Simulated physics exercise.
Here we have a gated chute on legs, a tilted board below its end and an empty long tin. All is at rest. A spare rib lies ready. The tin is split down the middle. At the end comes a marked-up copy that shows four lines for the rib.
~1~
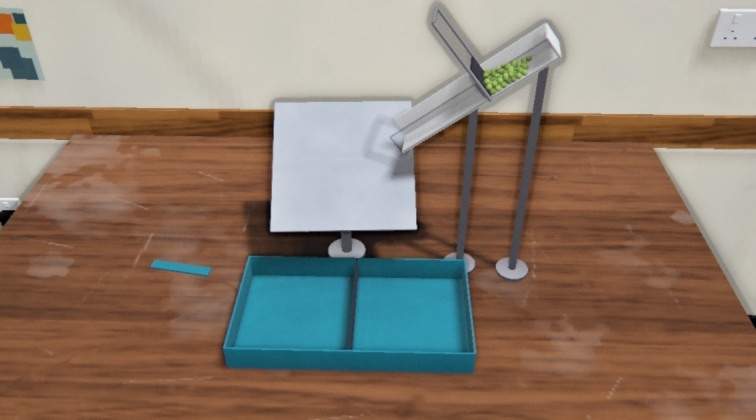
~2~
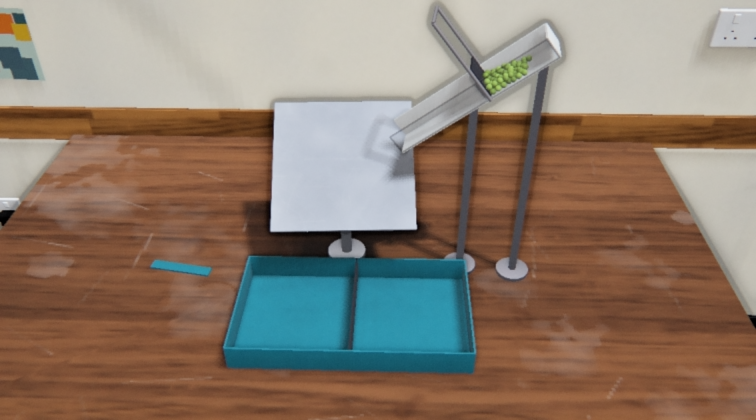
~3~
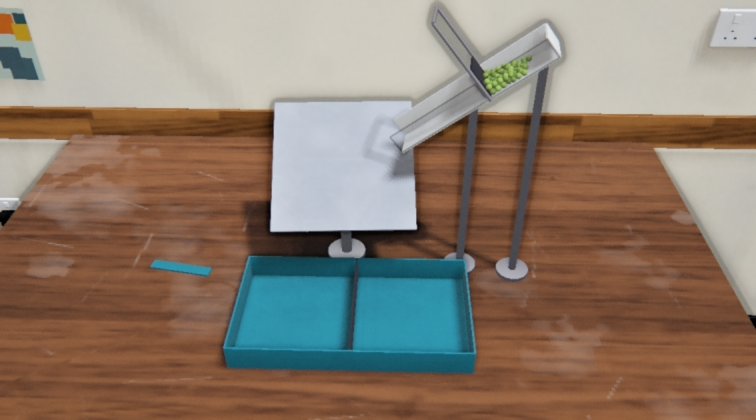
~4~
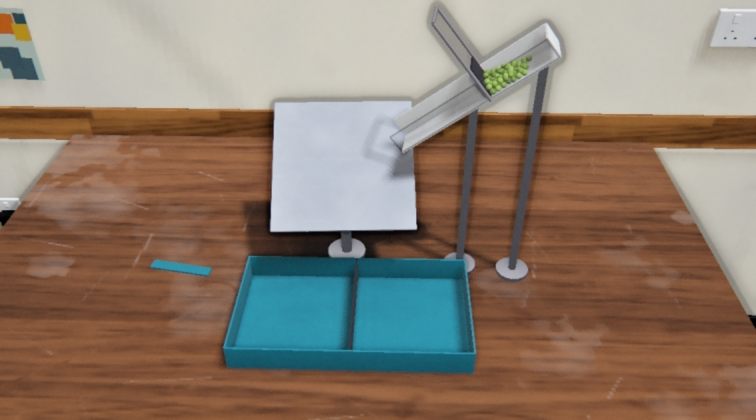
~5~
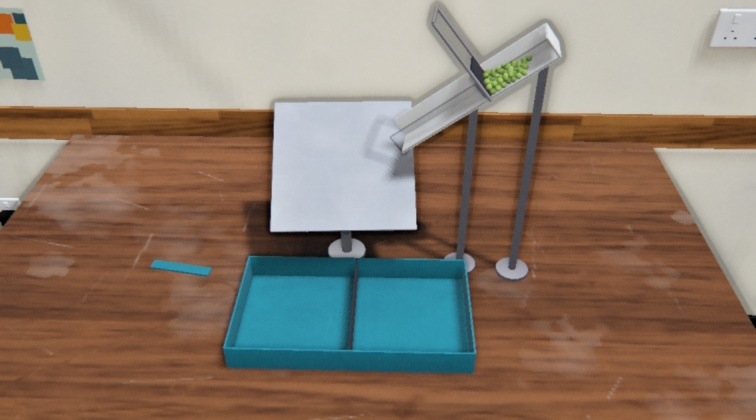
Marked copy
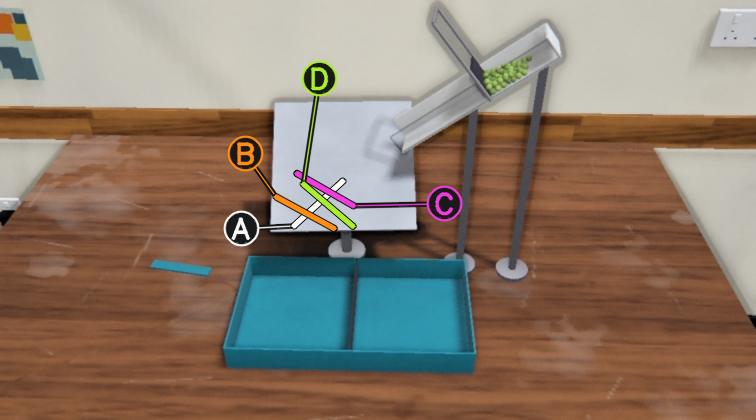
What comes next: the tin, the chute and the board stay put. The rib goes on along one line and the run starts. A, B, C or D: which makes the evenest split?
Choose B.
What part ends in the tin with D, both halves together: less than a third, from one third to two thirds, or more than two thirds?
Line D gives more than two thirds.
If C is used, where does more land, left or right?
The right half.
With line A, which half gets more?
Left.
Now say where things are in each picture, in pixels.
The first picture shows load behind the gate at (504, 73), dried peas; lip of the chute at (405, 144), sloping fairly steeply.
The second picture shows middle of the board at (343, 164), tilted fairly steeply; middle of its low edge at (344, 230); of its high edge at (343, 102).
The third picture shows front corners of the tin at (224, 348) and (475, 354); front end of its middle wall at (349, 351); gate still shut at (474, 68).
The fourth picture shows middle of the load at (504, 73); lip at (405, 144).
The fifth picture shows middle of the load at (504, 73); lip at (405, 144).
On the marked copy, line A from (342, 181) to (293, 225); line B from (276, 196) to (334, 228); line C from (296, 173) to (353, 205); line D from (303, 184) to (352, 226).
Choosing A, of what is caught, nearly all in the left half, a small part in the right.
Choosing B, of what is caught, about two thirds in the left half, about a third in the right.
Choosing C, of what is caught, a small part in the left half, nearly all in the right.
Choosing D, of what is caught, a small part in the left half, nearly all in the right.
